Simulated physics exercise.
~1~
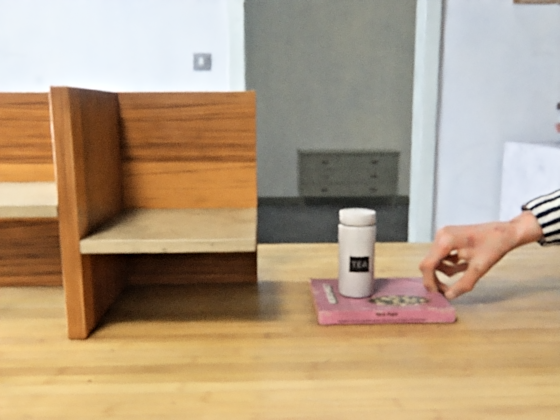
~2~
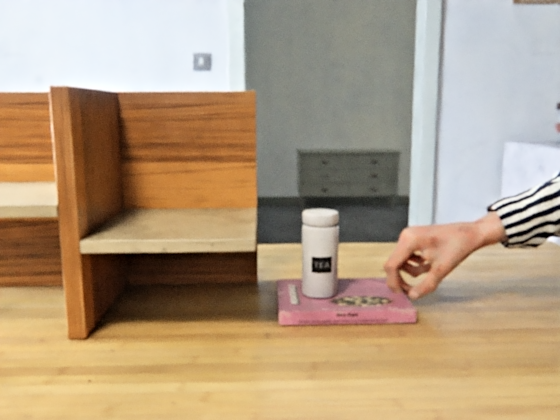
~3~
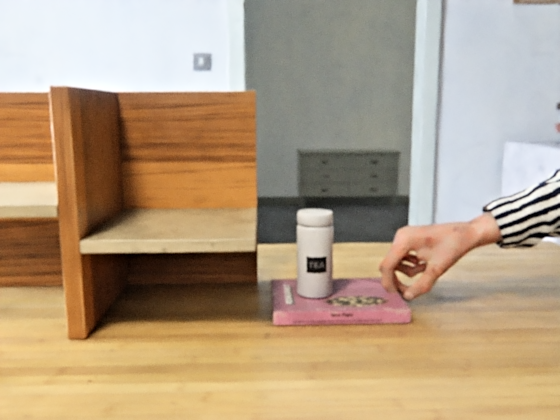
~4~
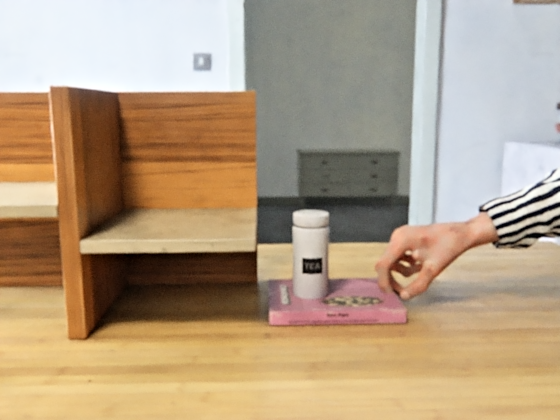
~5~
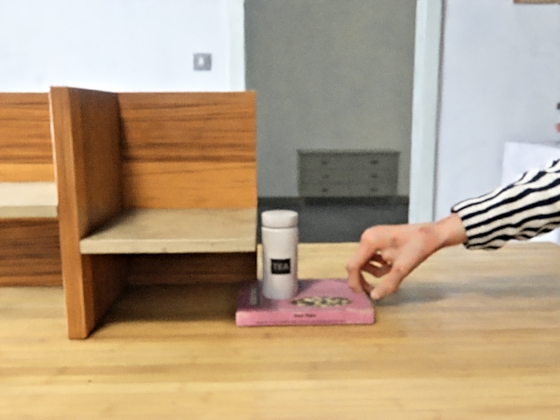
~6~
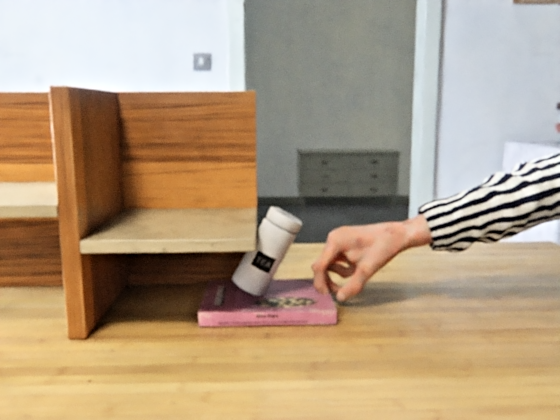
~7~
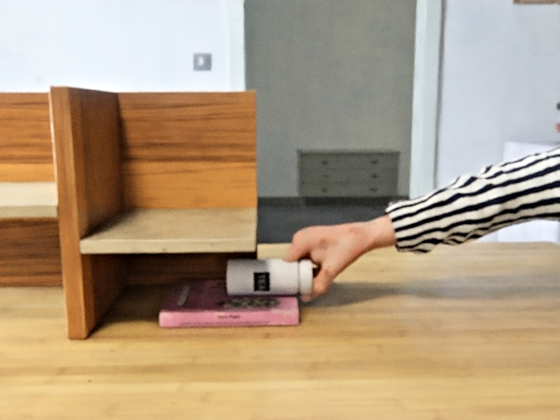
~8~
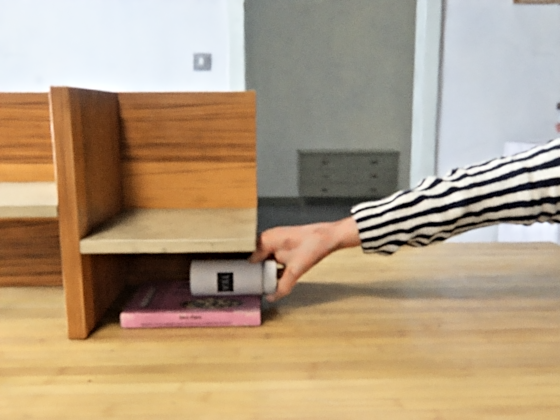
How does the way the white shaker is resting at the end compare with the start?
At the start the white shaker stands upright on the pink packet, but by the end it is lying on its side.
